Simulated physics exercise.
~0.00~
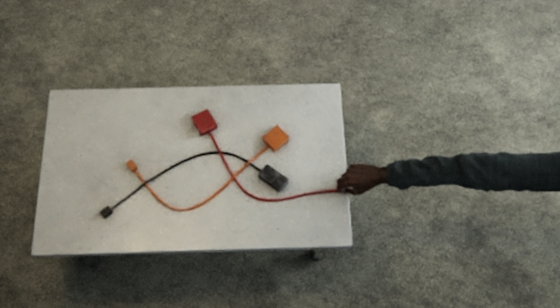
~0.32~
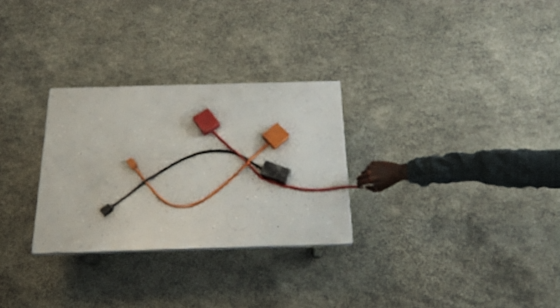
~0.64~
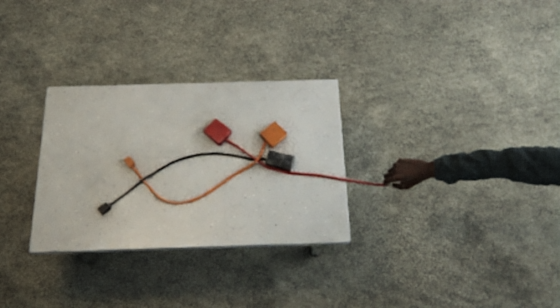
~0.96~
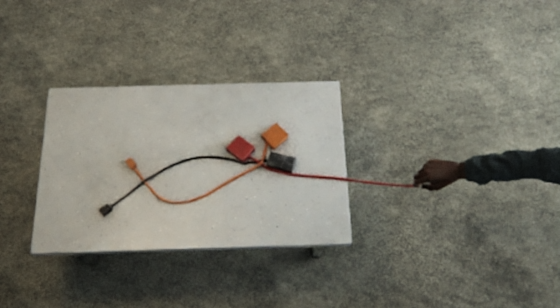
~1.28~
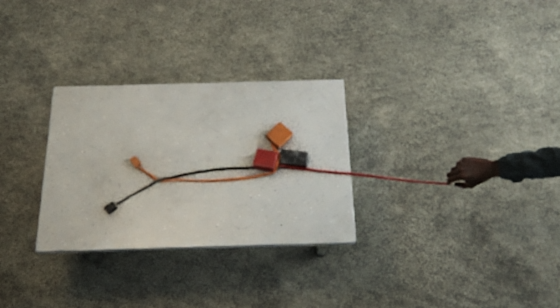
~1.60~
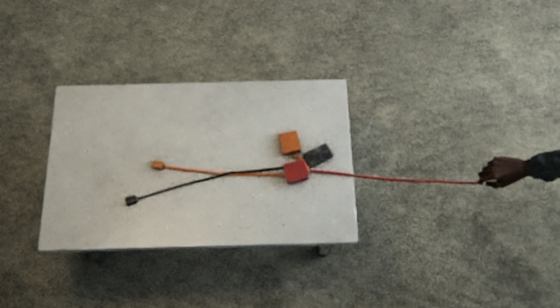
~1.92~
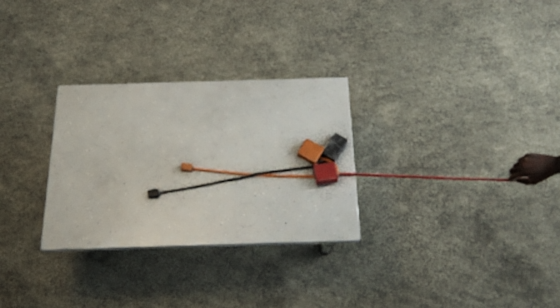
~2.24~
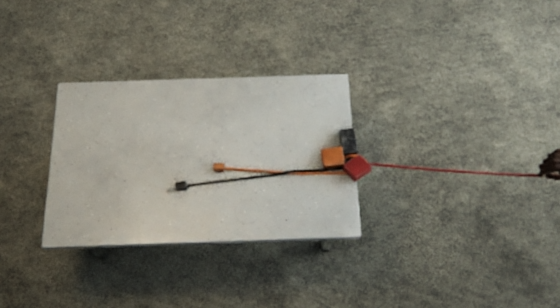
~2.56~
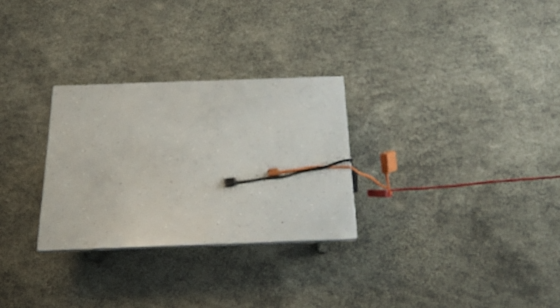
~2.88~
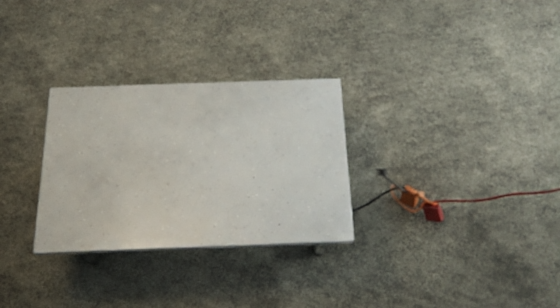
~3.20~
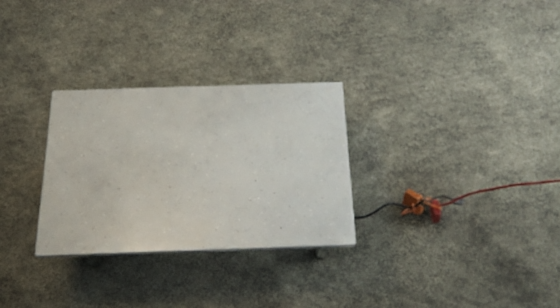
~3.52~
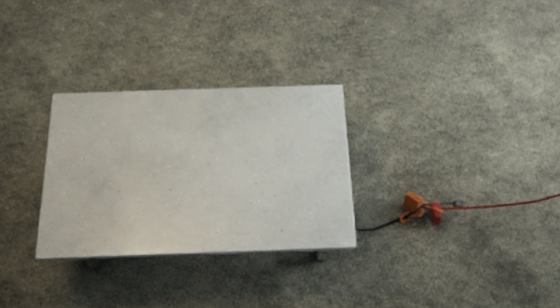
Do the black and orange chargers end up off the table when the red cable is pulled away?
Yes, both get dragged along with the red charger and go over the right edge, leaving the tabletop empty.
On a pale, low table standing on a mottled grey floor, red, black and orange cables lie crossed over one another, with block-like chargers at their ends. A hand at the right edge grips the red cable and pulls it steadily to the right. The red charger slides across until it meets the black and orange ones, and the curved cables straighten as they are drawn along. The bunched chargers then go over the right edge, trailing the other cables after them. The tabletop is left bare, with the tangle bunched just beyond its right edge and the red cable stretching away.
